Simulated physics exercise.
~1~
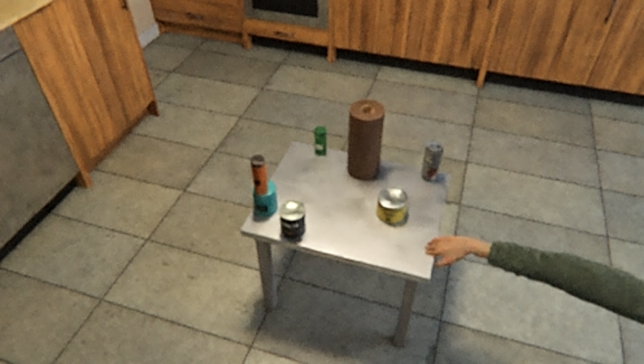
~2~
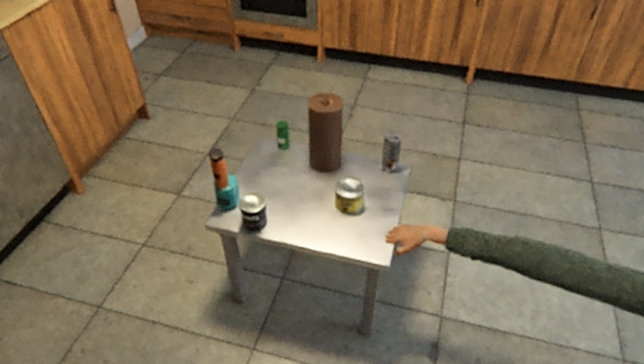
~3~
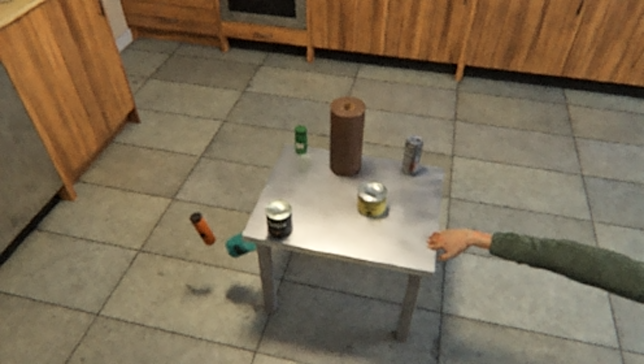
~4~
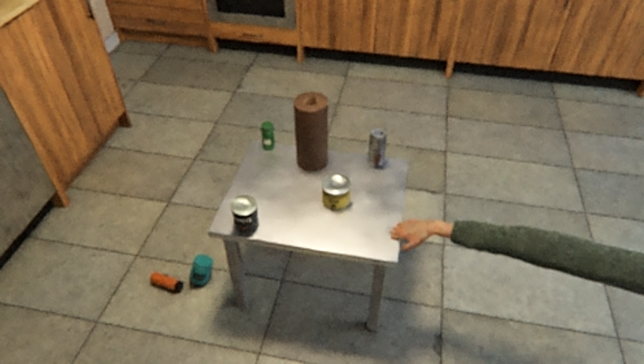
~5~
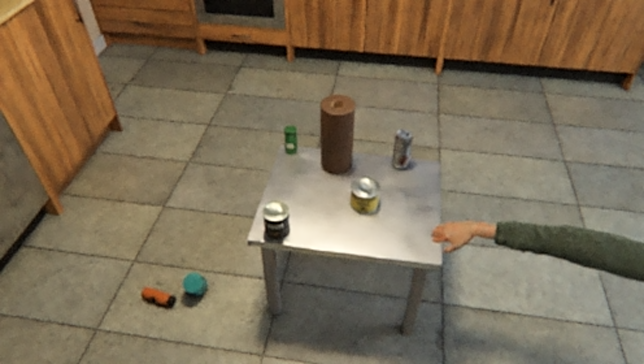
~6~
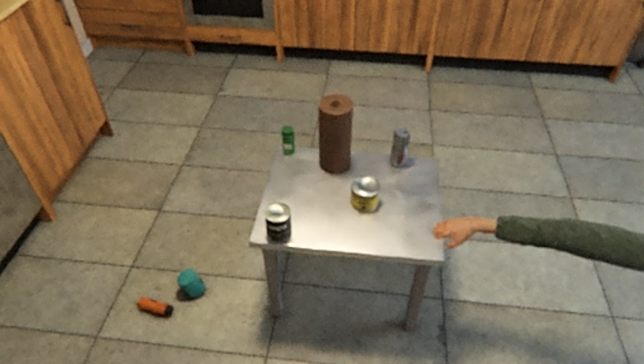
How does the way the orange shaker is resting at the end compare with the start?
At the start the orange shaker is upright at the left side of the table. By the end it is lying on its side on the floor.
Small table jerking left and right with a hand at its edge, an orange shaker and turquoise jar dropping to the floor.
